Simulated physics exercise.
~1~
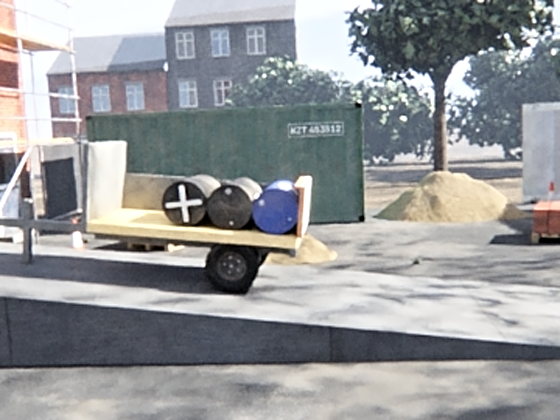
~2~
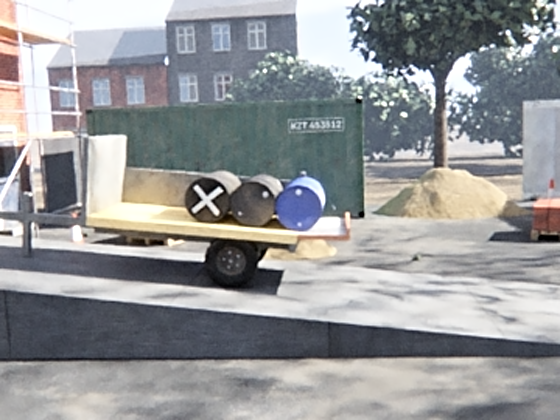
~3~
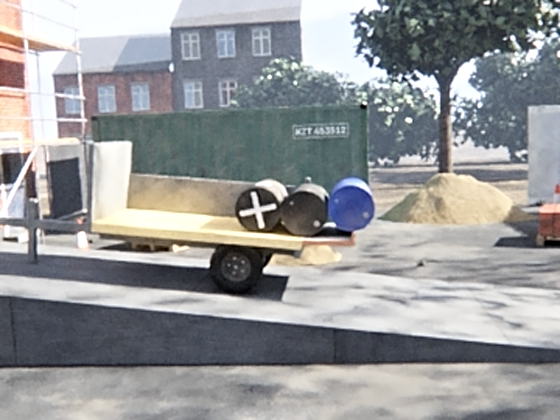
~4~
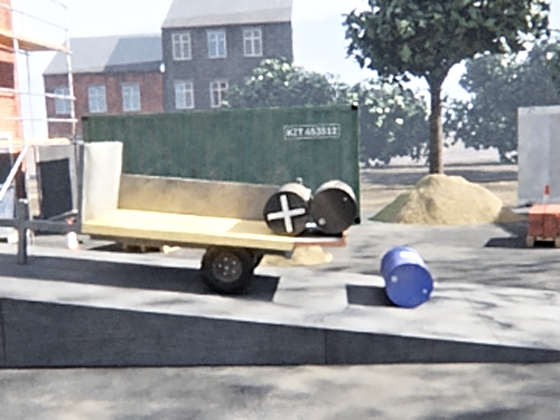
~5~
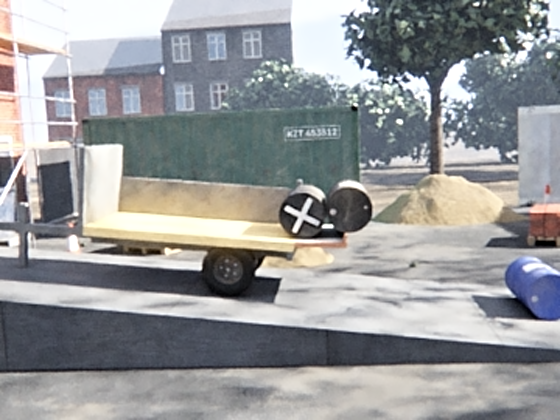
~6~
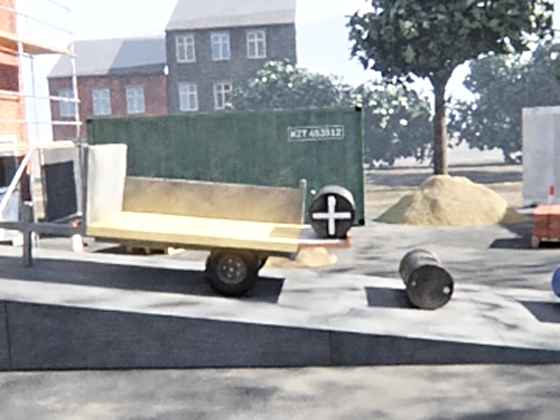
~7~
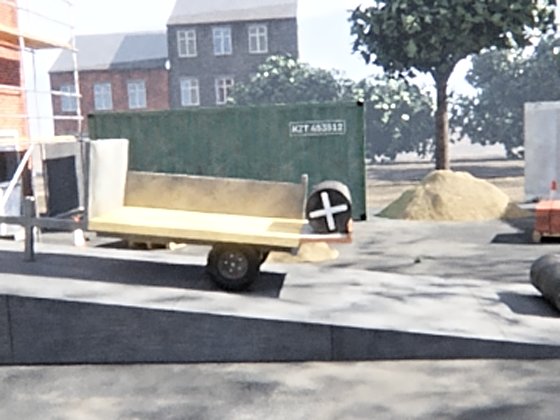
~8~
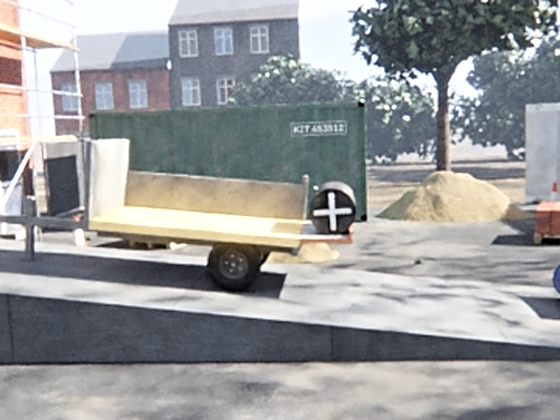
Three drums, a dark one marked with a white cross, a plain dark one and a blue one, lie side by side on a pale flatbed trailer, seen side-on from a slightly swaying camera. The trailer stands on a grey slope before a green container, with a tree and sand heap to the right. The tailgate drops open and the drums roll right. The blue drum falls off first and rolls away down the slope, and the plain dark one follows. The crossed drum rolls onto the lowered gate and stays there, while the blue one rests at the right edge of view.
